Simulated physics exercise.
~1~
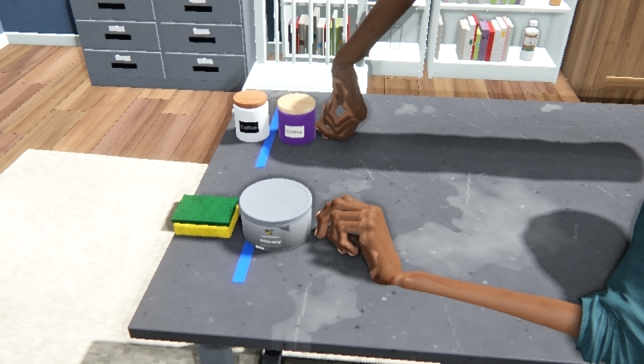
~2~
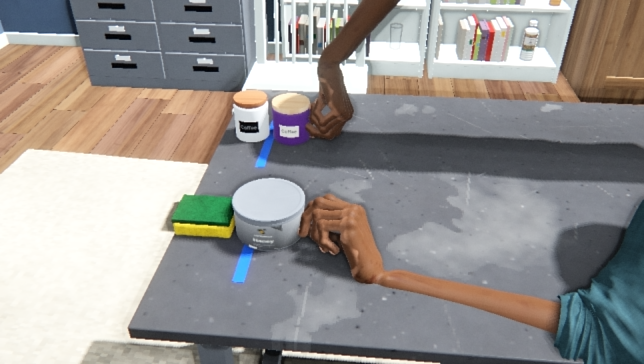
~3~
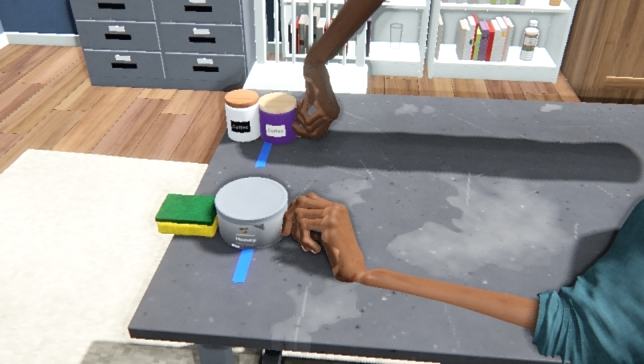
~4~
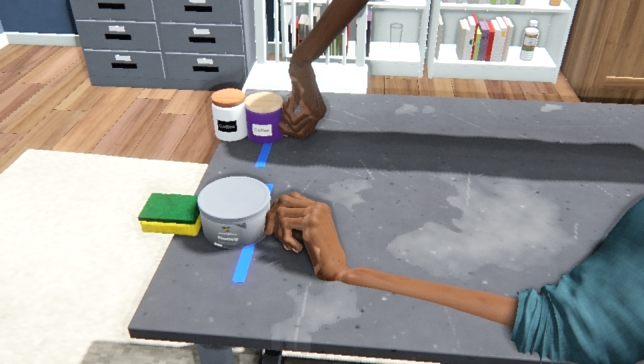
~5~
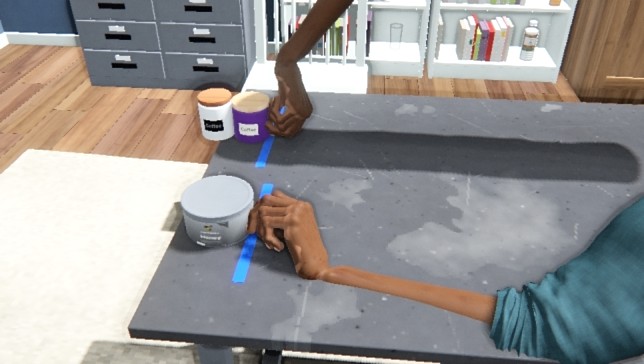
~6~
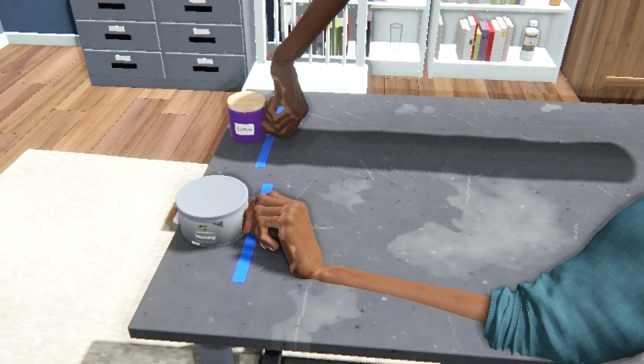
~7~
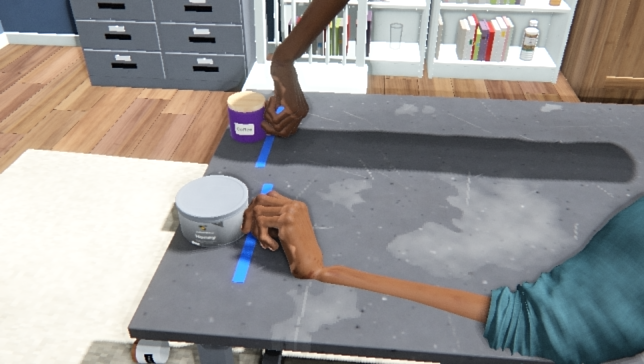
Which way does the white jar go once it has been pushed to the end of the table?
It goes down, tipping over the table's left end and dropping towards the floor.
